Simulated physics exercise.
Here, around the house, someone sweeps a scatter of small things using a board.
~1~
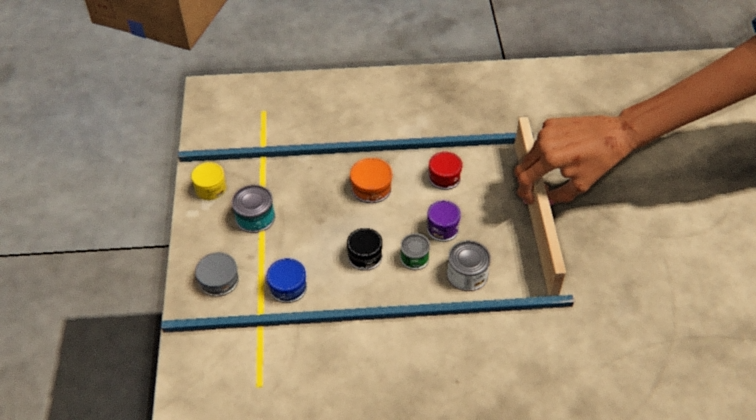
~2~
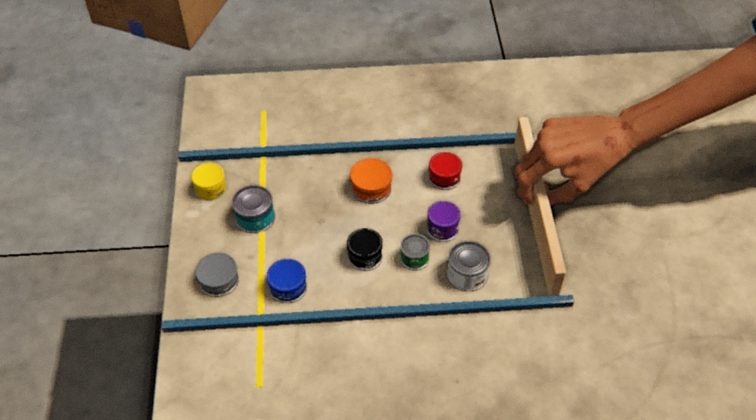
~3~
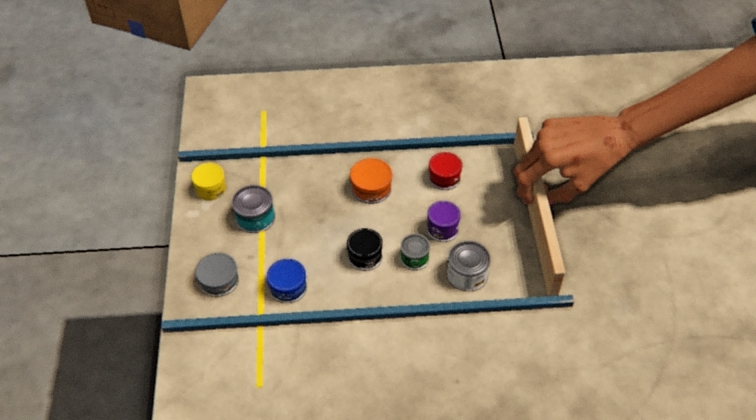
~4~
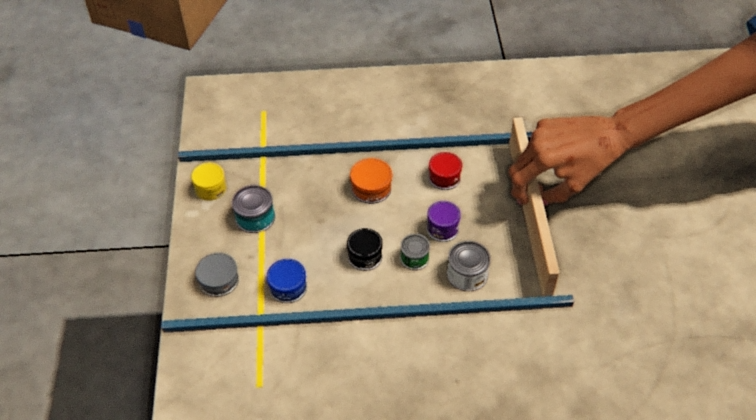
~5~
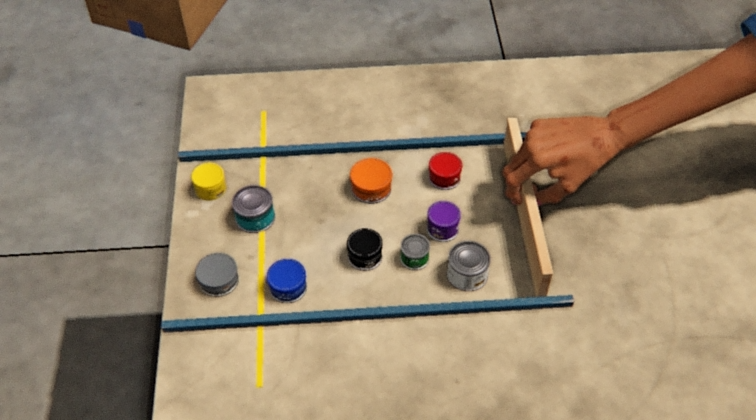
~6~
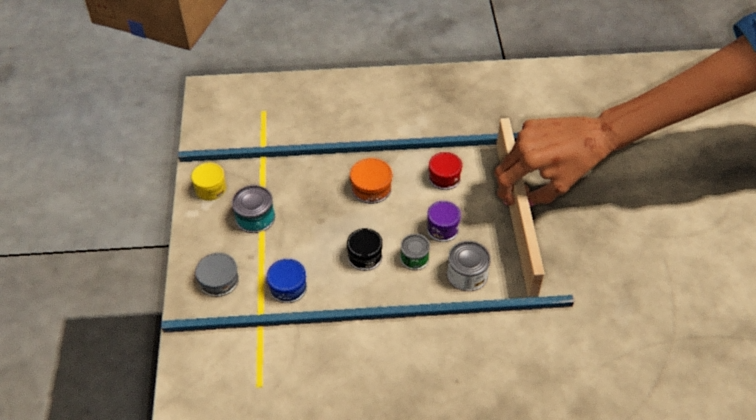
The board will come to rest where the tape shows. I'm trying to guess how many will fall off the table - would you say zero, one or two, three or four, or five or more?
I would say zero.
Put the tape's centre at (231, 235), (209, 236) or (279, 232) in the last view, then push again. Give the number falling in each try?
Tallies in the order given: 1, 5, 0.
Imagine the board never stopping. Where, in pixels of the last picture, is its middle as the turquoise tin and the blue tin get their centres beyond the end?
At (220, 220) for the turquoise tin; at (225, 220) for the blue tin.
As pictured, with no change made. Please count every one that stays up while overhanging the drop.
1.
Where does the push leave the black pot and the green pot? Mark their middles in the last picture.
Final centres, in order: Near (214, 263), near (246, 255).
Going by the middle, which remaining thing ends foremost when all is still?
Grey tin.
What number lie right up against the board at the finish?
So the total is 5.
Soon after, none off yet; yellow tub at rest near (209, 182); grey tin at rest near (217, 275); turquoise tin at rest near (254, 209).
In the end, the number that fall off is zero.
